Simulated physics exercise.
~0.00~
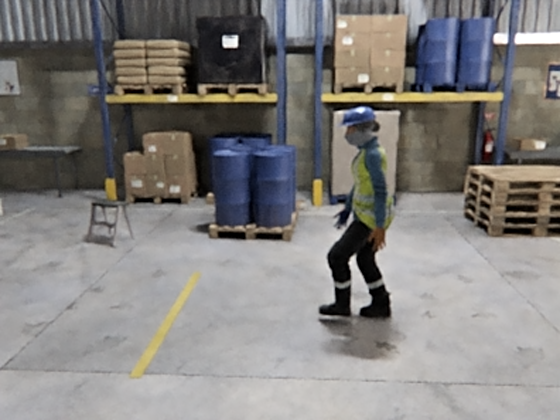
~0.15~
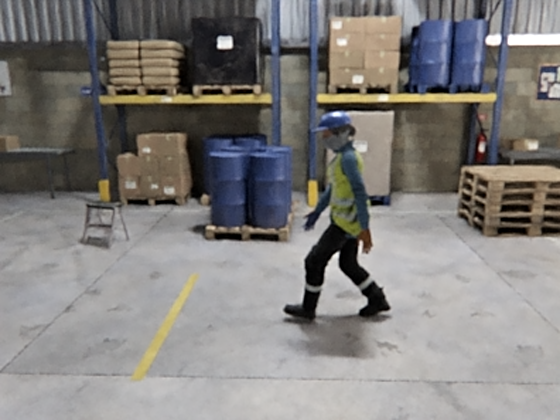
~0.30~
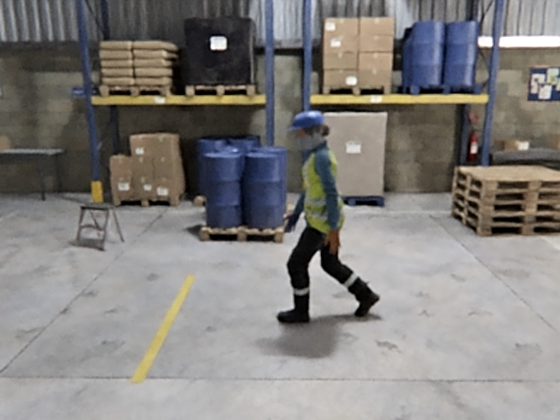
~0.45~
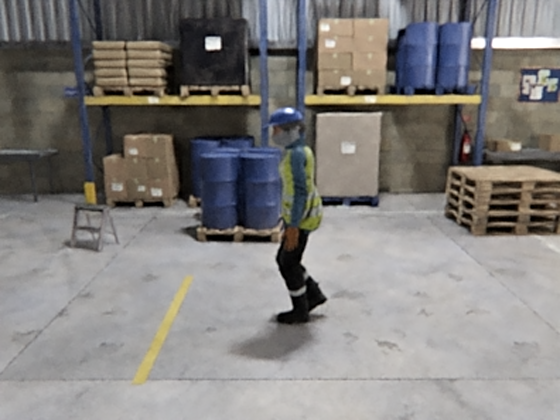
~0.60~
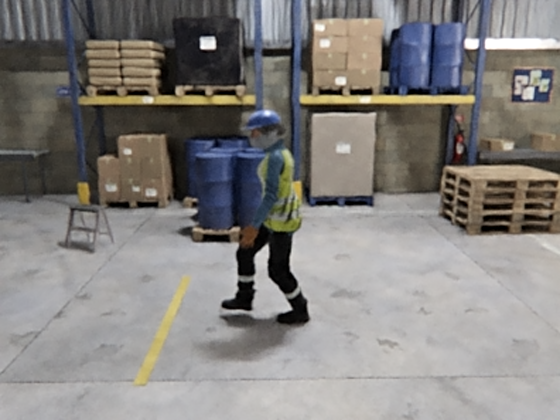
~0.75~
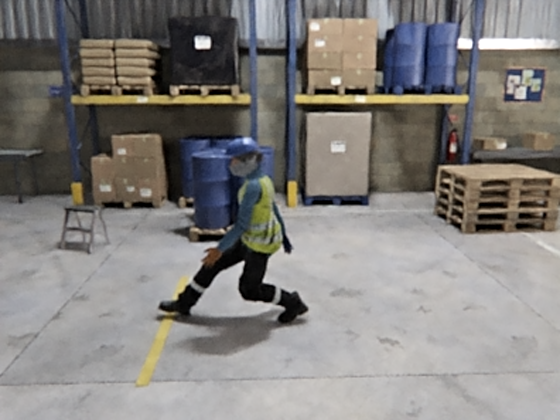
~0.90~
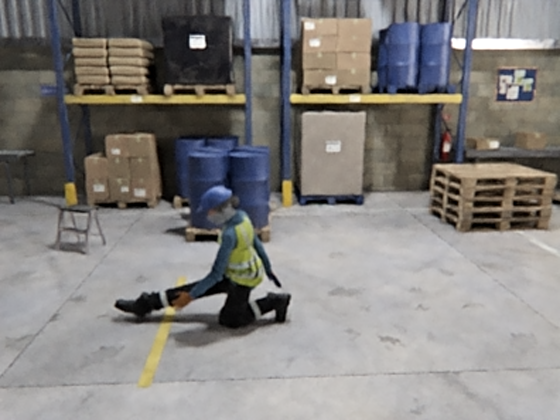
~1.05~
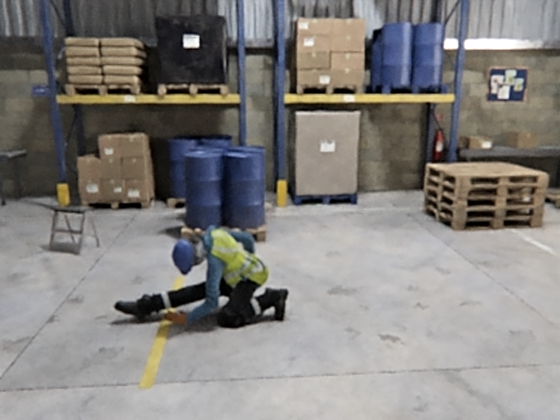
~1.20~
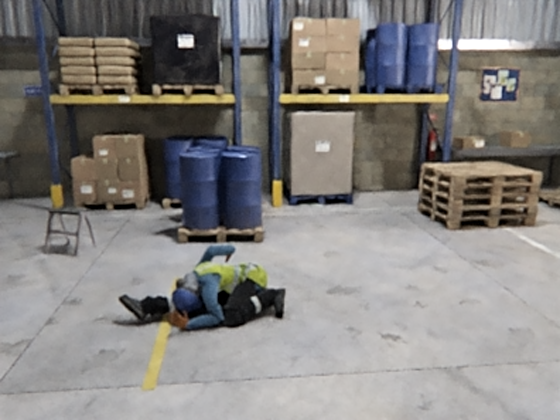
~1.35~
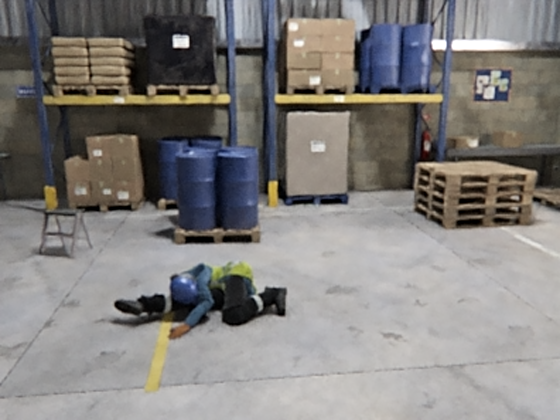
Warehouse floor with worker in blue helmet and yellow vest walking left, dropping low and folding down beside a yellow strip.
